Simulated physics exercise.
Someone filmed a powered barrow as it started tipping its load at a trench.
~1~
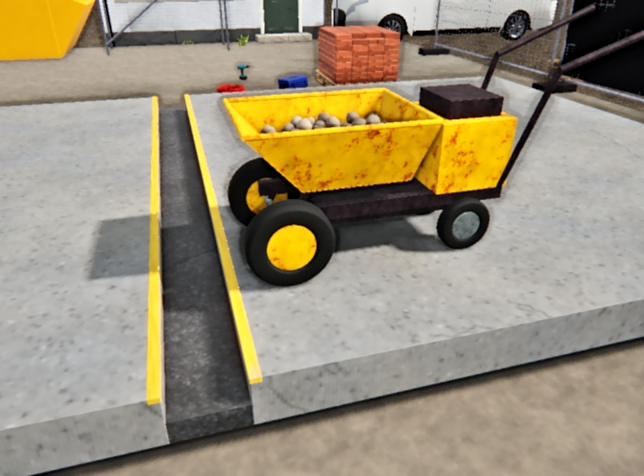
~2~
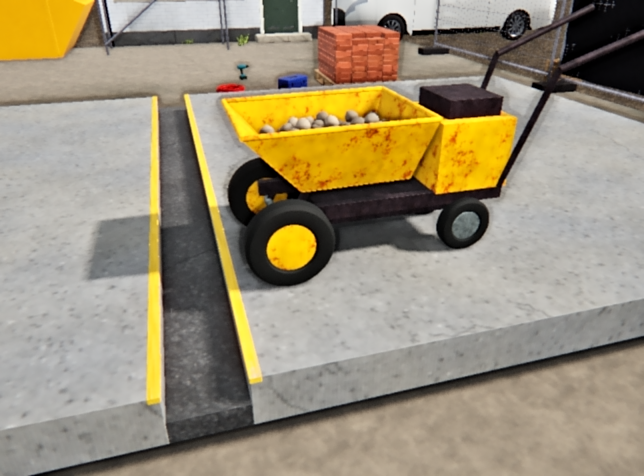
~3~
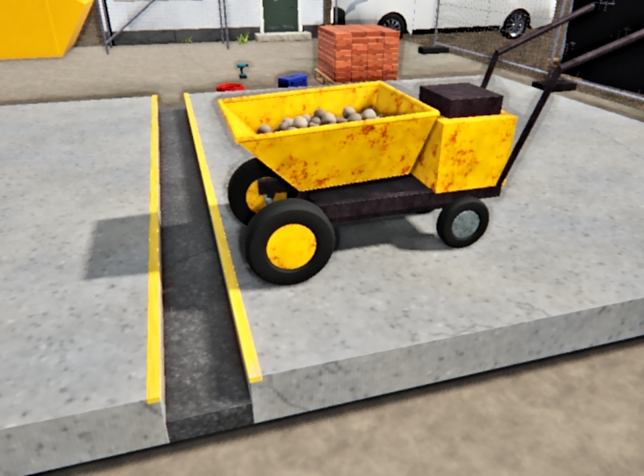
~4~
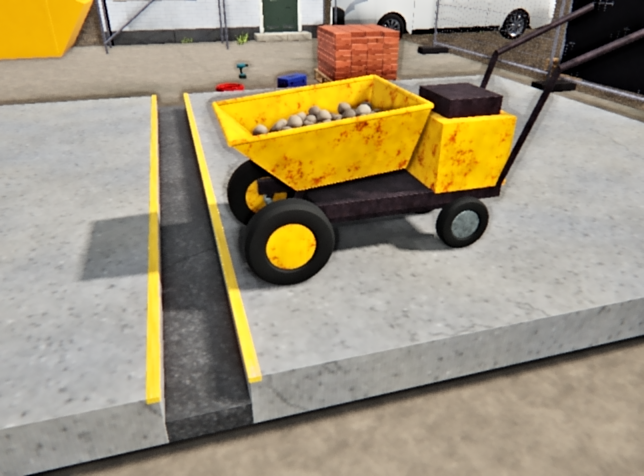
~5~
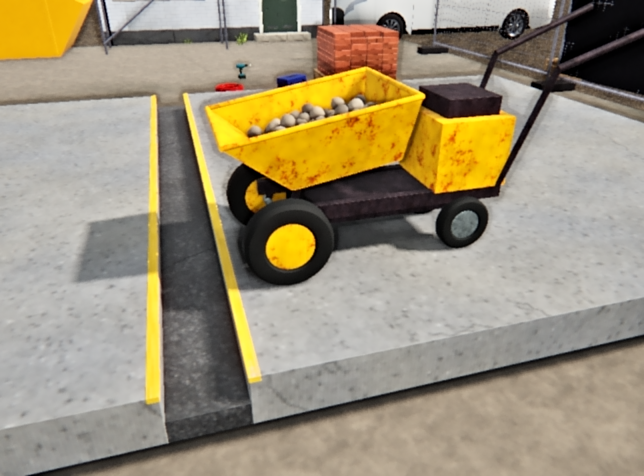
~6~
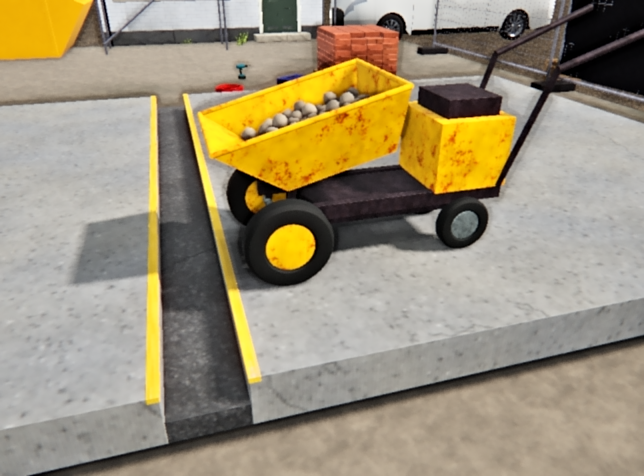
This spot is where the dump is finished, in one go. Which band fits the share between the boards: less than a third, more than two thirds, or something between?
I expect a trench portion lower than one third.
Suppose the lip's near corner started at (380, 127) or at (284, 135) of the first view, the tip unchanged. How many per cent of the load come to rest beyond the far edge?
In turn, around 0 per cent and 30 per cent.
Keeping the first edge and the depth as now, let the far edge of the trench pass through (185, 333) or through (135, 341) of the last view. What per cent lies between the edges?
The first try comes out at 0 percent and the second at 40 percent.
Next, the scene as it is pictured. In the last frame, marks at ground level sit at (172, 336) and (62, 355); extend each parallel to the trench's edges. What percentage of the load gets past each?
Estimate, first then second: 80 %, 30 %.
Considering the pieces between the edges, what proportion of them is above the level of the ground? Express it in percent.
My best guess is some 10 per cent.
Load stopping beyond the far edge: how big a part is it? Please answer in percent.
About 80 per cent.
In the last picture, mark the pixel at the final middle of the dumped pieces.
I'd place the middle at about (119, 270).
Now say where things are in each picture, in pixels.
In the first picture, lip of the skip at (244, 139), level; top of the load at (336, 132), river pebbles; first edge of the trench at (242, 323); far edge at (153, 339), the trench over half as wide as the skip, and shallow for its width.
In the second picture, lip of the skip at (243, 139), level; top of the load at (335, 131).
In the third picture, lip of the skip at (238, 140), tipped barely; top of the load at (332, 128).
In the fourth picture, lip of the skip at (231, 144), tipped a little; top of the load at (341, 124).
In the fifth picture, lip of the skip at (222, 149), tipped a little; top of the load at (343, 113).
In the sixth picture, lip of the skip at (212, 156), tipped clearly; top of the load at (341, 123); first edge of the trench at (241, 323); far edge at (152, 338).
Soon after the last picture, skip tipped steeply; all in the skip.
A little later, skip tipped right over; most in the skip; a stray few in or heaped over the trench; a small part beyond it; a stray few falling.
Later still, skip tipped right over; a small part in the skip; a small part in or heaped over the trench; most beyond it.
By the end, skip tipped right over; a stray few in the skip; about a quarter in or heaped over the trench; most beyond it.
